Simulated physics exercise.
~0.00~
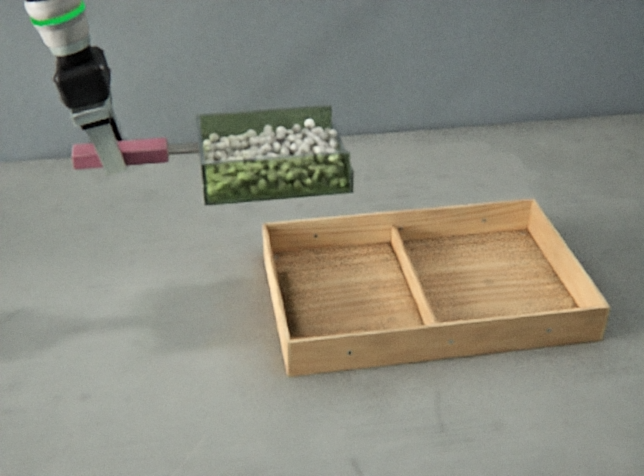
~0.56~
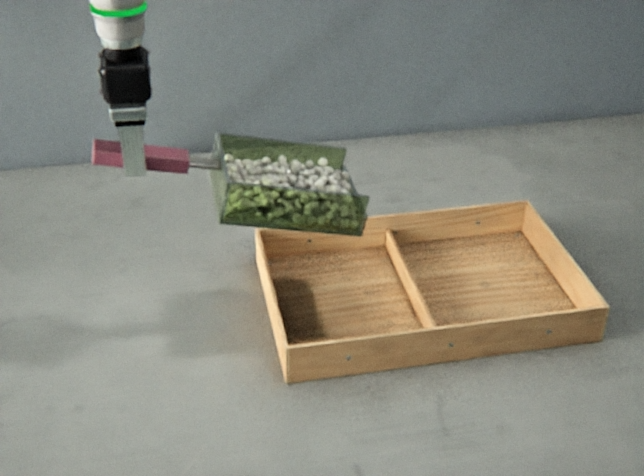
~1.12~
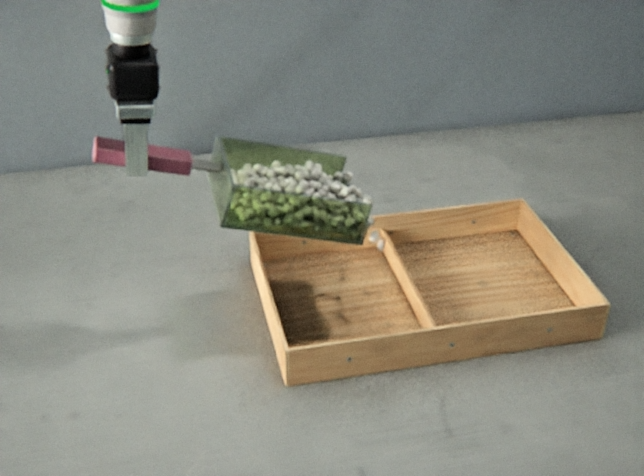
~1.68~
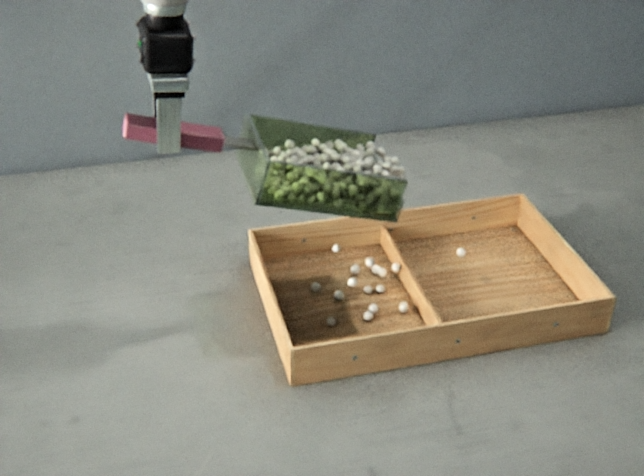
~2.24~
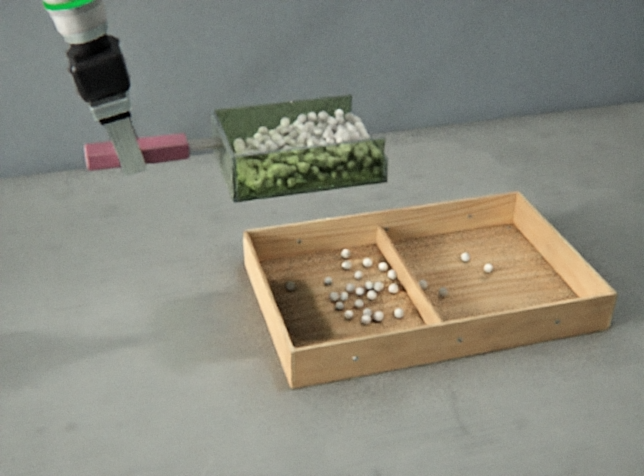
At the start, a robot arm grips the pink handle of a green, see-through scoop heaped with white and green beads, left of and above an empty wooden tray split in two by a cross wall. The arm moves right and down, tipping the scoop forward over the tray. A few white beads slip off the front edge. The scoop then shifts farther right, still tilted, and white beads lie scattered in the tray. Finally it draws back left and levels out, still mostly full, with more beads in the near left part than the right.
